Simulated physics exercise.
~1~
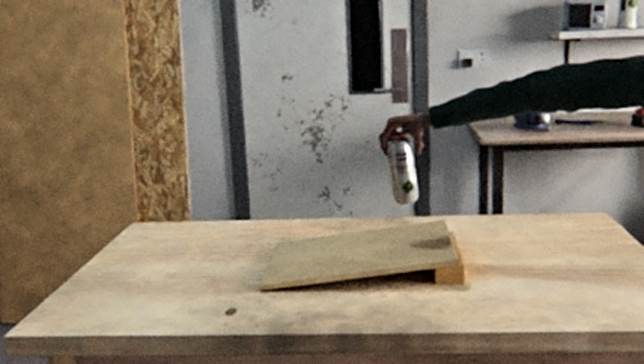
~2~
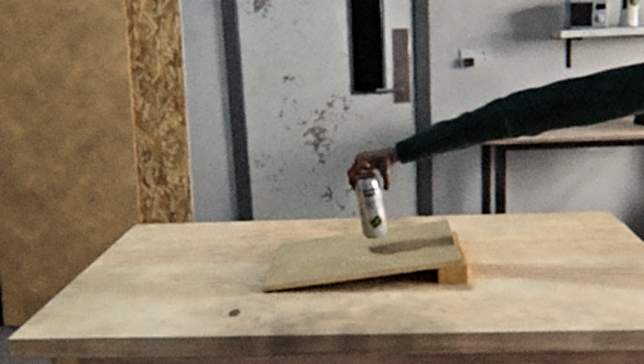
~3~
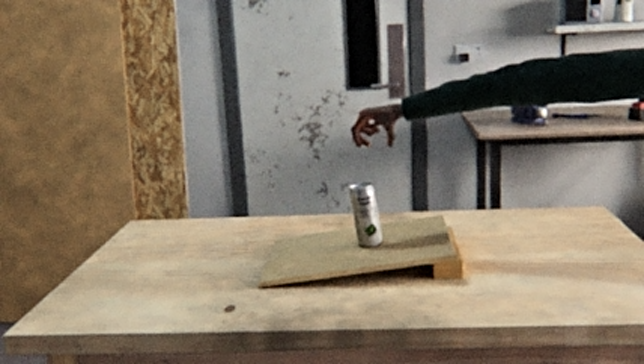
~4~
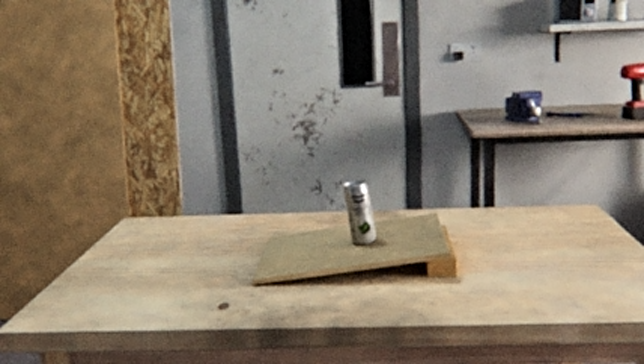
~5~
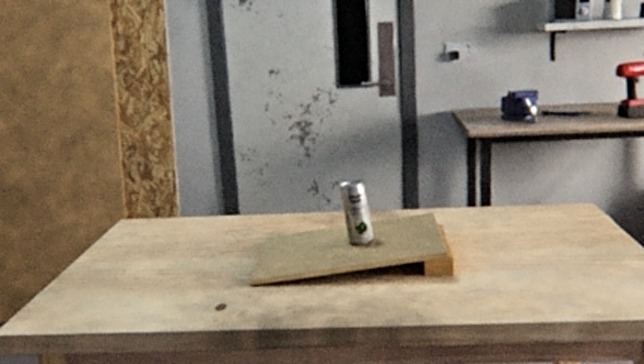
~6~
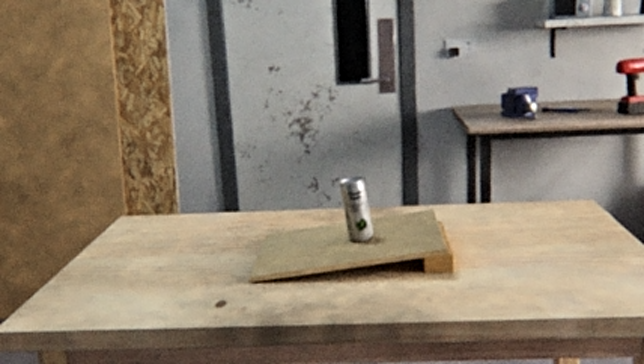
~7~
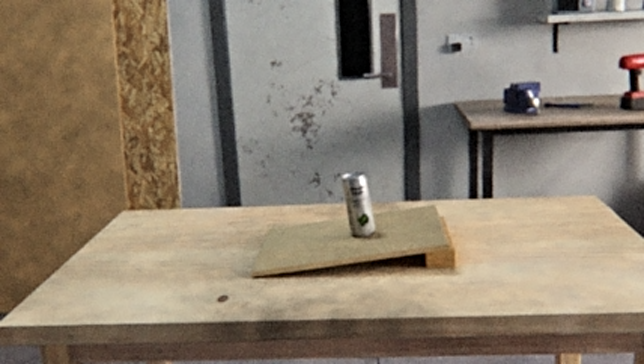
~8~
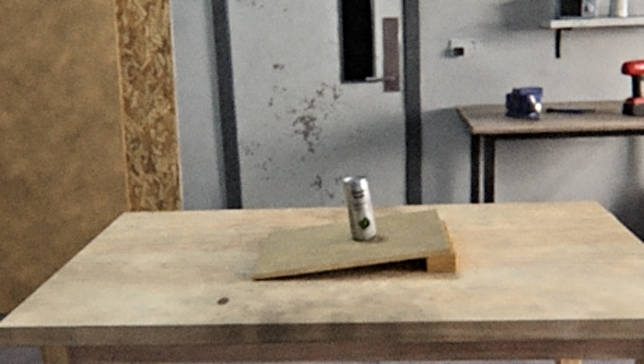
A white can was lowered by a hand onto a gently sloping board on a wooden table, shifting a little left on the way down. The fingers let go and the arm drew back, and the can stayed standing where it was placed.
